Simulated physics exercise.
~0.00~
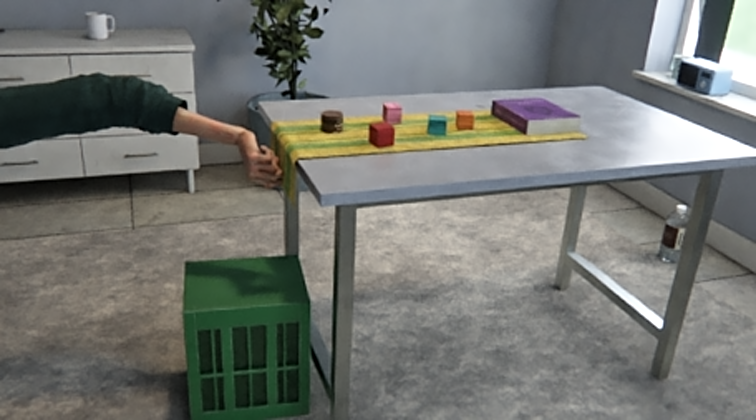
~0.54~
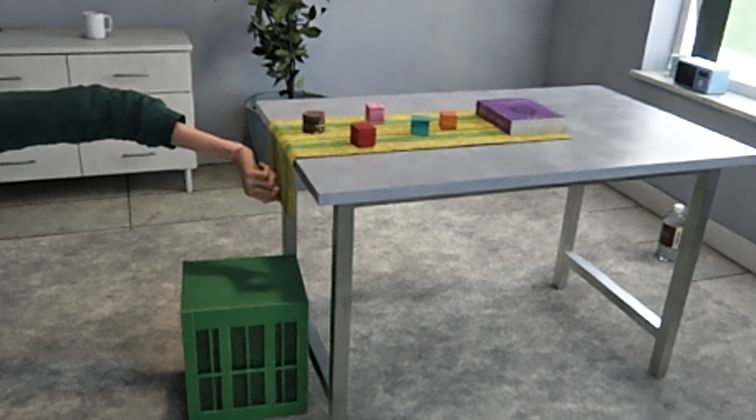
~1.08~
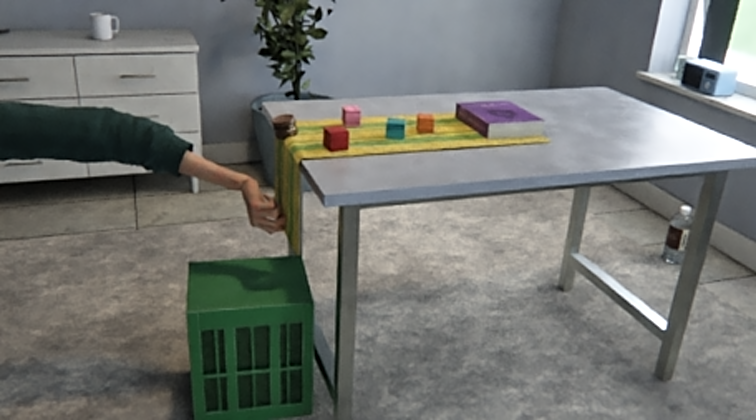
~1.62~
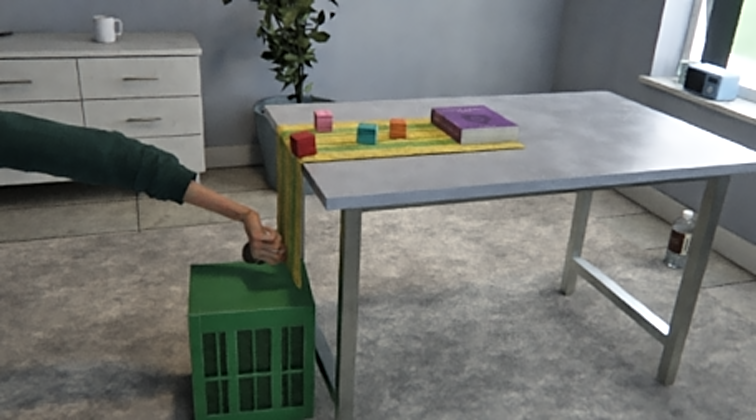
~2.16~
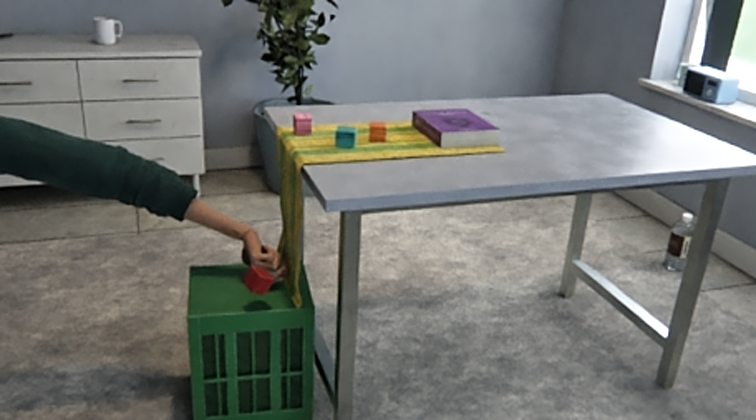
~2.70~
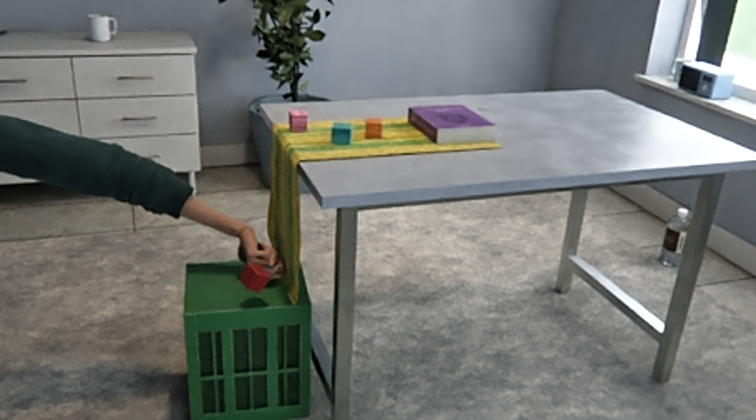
To begin with, a hand in a dark green sleeve holds the hanging end of a yellow tea towel on a grey table, with a brown pot, several coloured cubes and a purple book resting on it. The hand slowly draws the cloth down and to the left, and everything on it rides toward the edge. The brown pot reaches the edge first and drops out of sight. The red cube follows, tumbling onto the green crate below. Finally the towel's hem is at the crate, while the pink, turquoise and orange cubes and the book remain on the table.
